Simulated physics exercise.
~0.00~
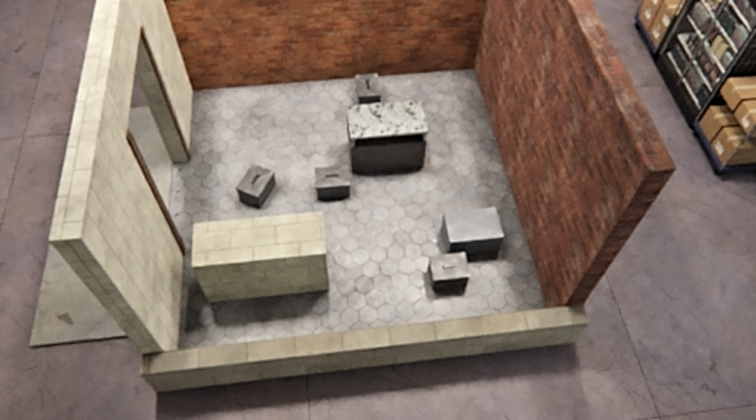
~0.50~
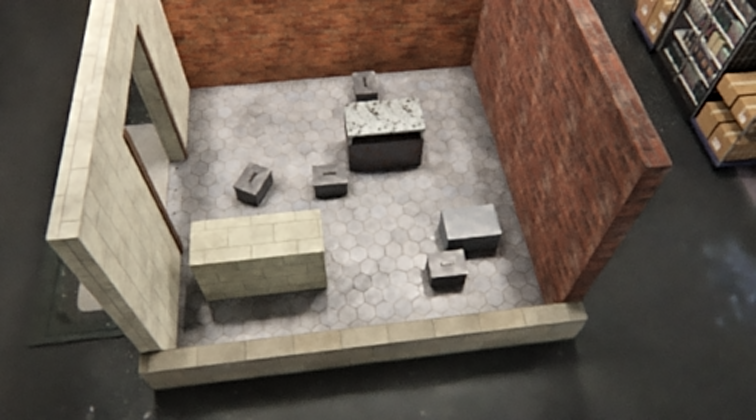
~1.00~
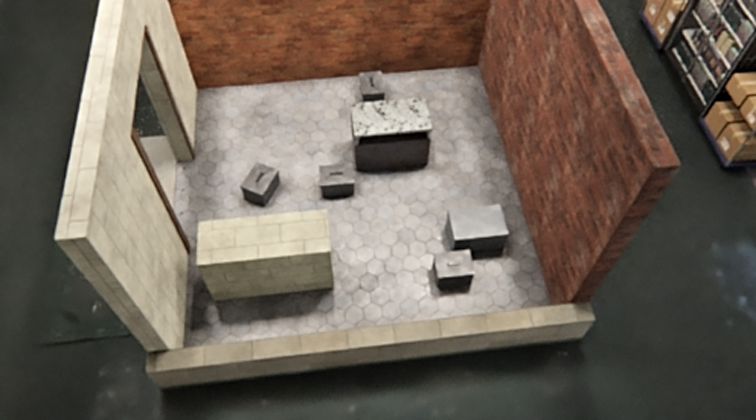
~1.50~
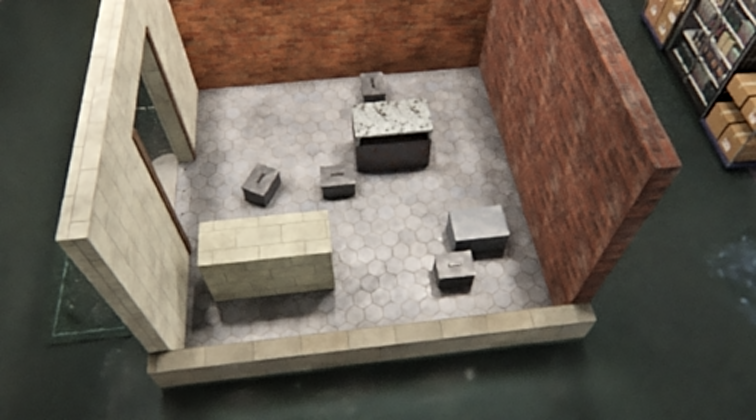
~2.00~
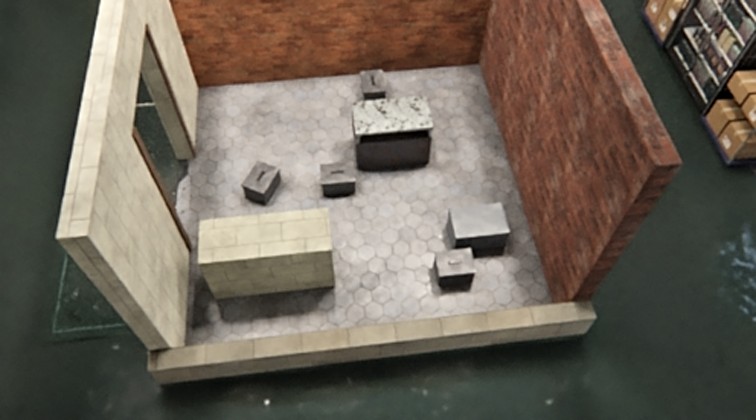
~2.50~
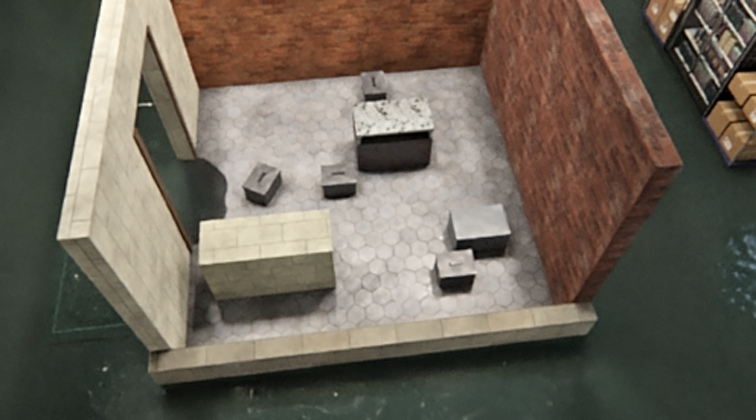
A small walled shop with a hexagon-tiled floor, brick and pale block walls, and scattered grey boxes and blocks sits dry on open ground. Dark water spreads around the outside, and then a dark patch slips in through the left doorway onto the tiles, while the objects inside stay put.
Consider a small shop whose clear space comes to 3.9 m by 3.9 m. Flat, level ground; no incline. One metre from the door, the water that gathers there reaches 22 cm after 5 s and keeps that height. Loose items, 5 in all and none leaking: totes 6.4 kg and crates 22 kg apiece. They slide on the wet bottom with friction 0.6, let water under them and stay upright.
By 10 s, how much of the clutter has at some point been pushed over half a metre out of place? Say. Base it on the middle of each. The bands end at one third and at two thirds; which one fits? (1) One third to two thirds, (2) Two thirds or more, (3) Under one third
The answer is 2.
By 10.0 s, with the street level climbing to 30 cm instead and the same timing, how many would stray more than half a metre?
So the tally would be 5.
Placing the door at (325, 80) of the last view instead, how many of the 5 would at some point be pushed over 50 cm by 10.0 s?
Count: 4.
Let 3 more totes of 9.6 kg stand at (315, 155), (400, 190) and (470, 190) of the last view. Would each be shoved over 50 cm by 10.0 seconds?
In order: Farther; farther; farther.
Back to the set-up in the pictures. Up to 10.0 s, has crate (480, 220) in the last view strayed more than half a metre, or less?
Within.
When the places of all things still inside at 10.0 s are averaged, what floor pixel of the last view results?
Close to pixel (450, 185).
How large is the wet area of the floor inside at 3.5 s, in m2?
Somewhere about 1.5 m2, give or take.
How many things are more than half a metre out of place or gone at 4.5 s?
The number I get is 1.
After 3.5 s 0 of 5 are over 50 cm from their spots; 0 afloat.
After 4.5 s 1 of 5 are over 50 cm from their spots; 0 afloat.
After 7.0 s 3 of 5 are over 50 cm from their spots; 1 afloat.
After 10.0 s 2 of 5 are over 50 cm from their spots, and 4 have been at some point; 5 afloat.
